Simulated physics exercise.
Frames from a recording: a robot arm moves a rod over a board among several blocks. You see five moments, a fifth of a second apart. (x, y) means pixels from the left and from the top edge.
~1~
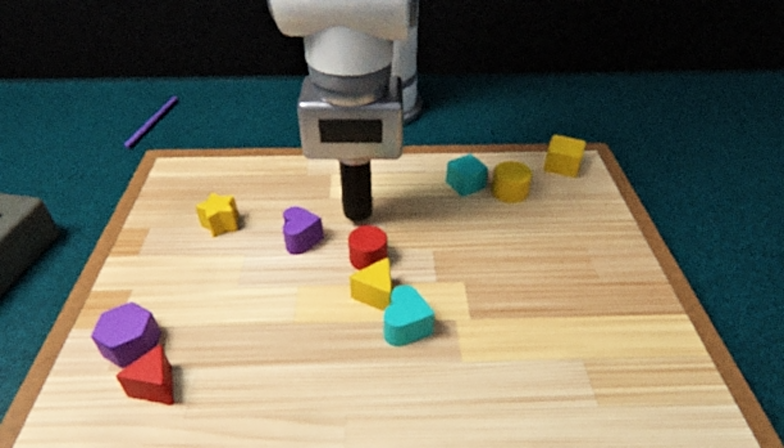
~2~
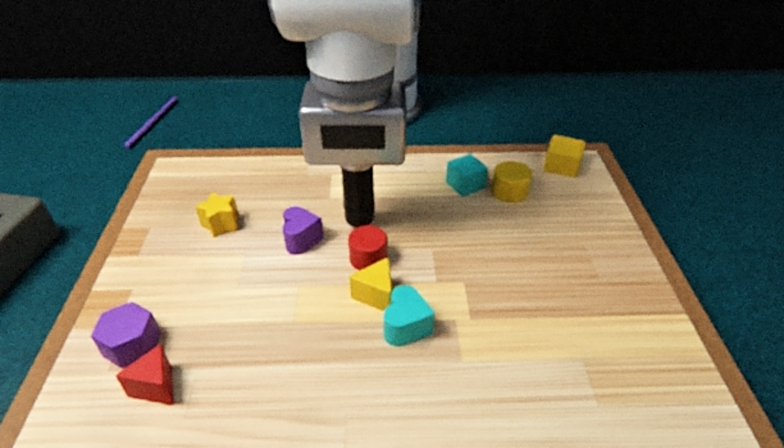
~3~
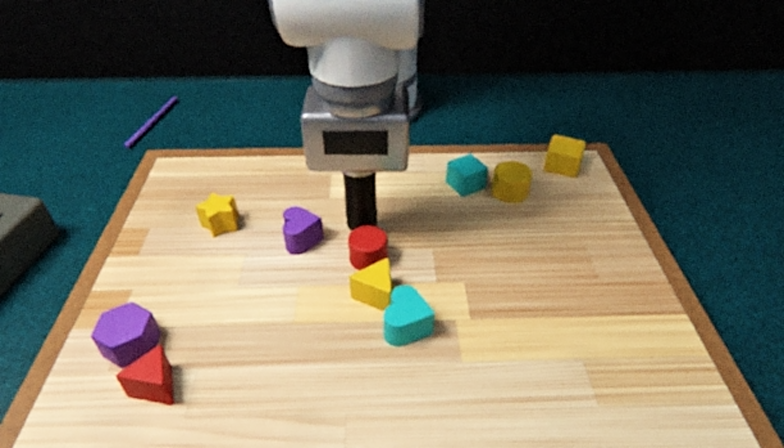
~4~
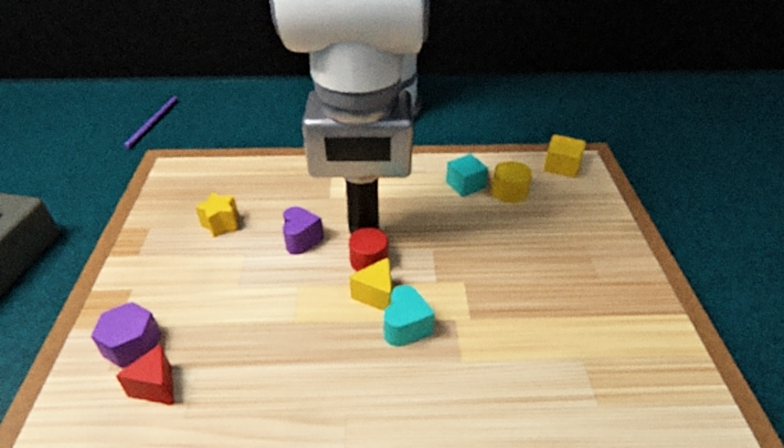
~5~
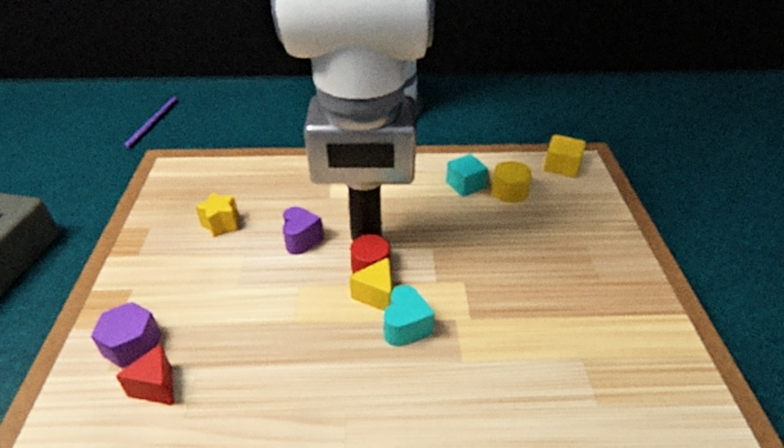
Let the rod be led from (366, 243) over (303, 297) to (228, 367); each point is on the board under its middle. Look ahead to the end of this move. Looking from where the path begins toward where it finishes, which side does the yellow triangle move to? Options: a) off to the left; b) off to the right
Answer: A.
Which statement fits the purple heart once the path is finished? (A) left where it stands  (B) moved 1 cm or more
Letter A.
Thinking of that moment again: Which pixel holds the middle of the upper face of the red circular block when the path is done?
I'd expect the centre of its top face to be at (365, 261).
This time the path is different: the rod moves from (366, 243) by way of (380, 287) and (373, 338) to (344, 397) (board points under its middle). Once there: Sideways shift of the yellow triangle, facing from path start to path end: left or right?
It shifts rightward.
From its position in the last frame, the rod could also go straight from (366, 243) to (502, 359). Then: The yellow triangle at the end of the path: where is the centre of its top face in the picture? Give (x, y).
Its top middle will sit at (367, 307).
The first path, step by step. One third of the way, rod (324, 272); red circular block (365, 261); yellow triangle (381, 285), turned 20° clockwise.
Two thirds of the way, rod (277, 312); red circular block (365, 261); yellow triangle (381, 285), turned 20° clockwise.
At the end, rod (226, 360); purple heart not moved; red circular block (365, 261); yellow triangle (381, 285), turned 20° clockwise.
